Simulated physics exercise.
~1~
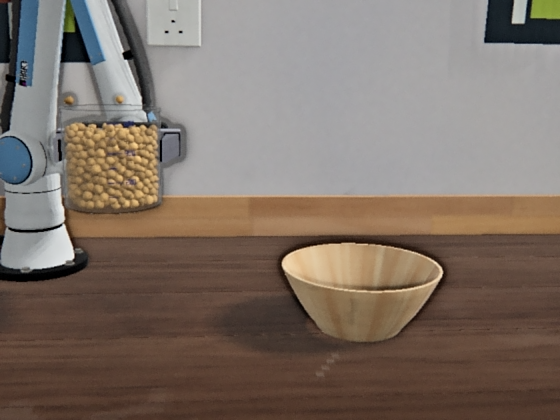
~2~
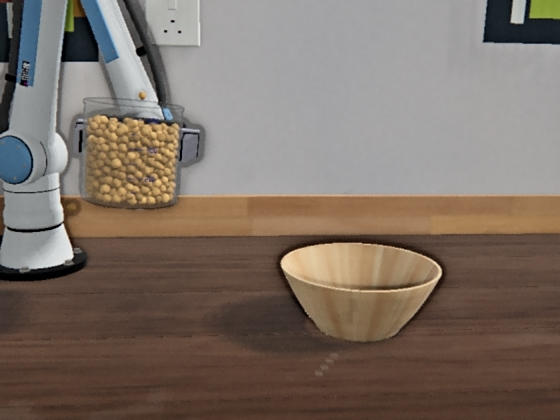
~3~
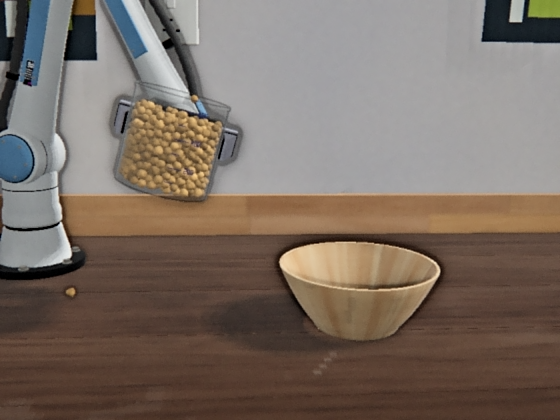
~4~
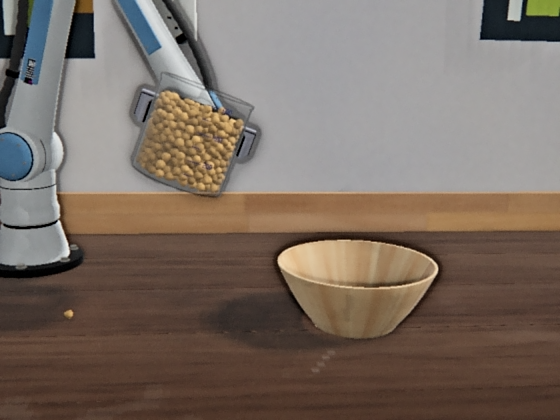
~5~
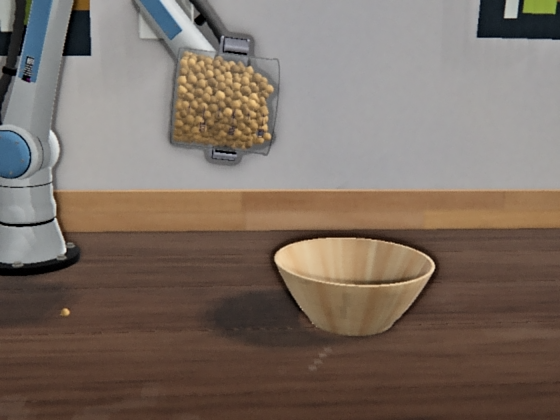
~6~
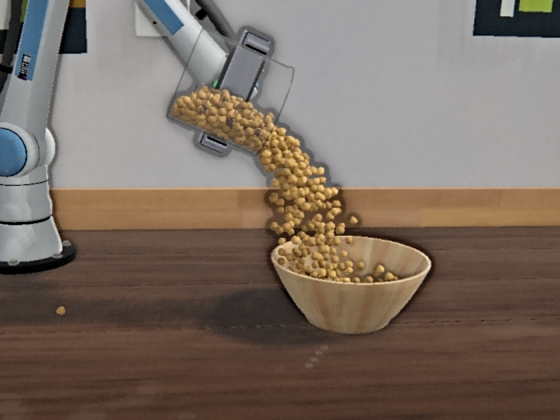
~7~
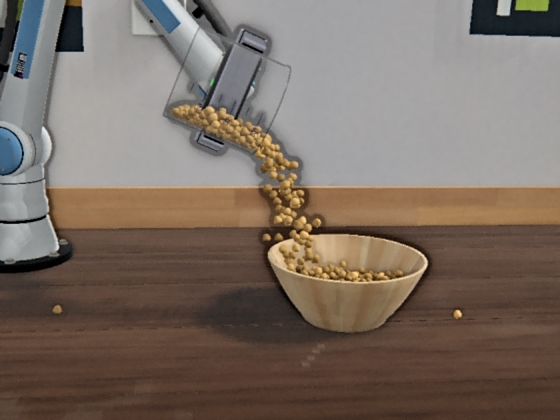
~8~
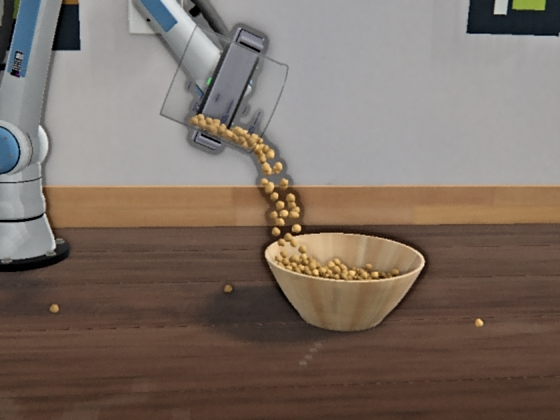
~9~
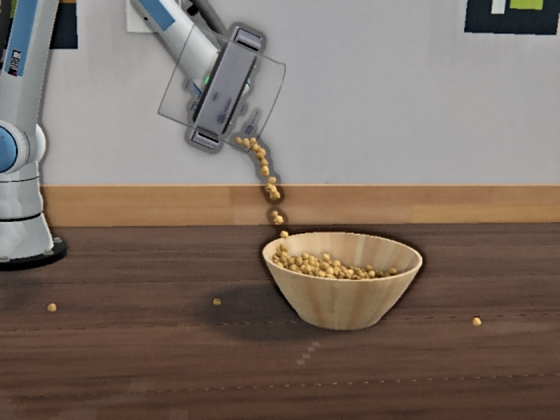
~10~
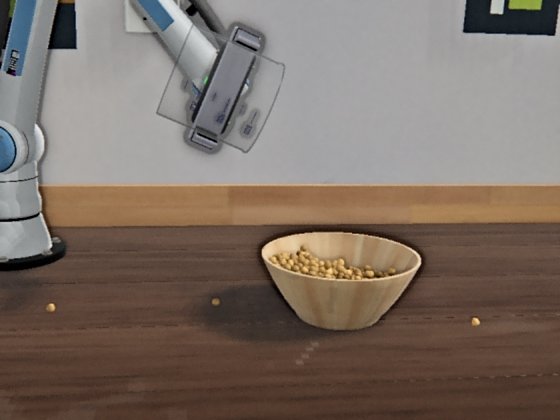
A robot arm tilts a clear cup and pours chickpeas into a wooden bowl, spilling few.
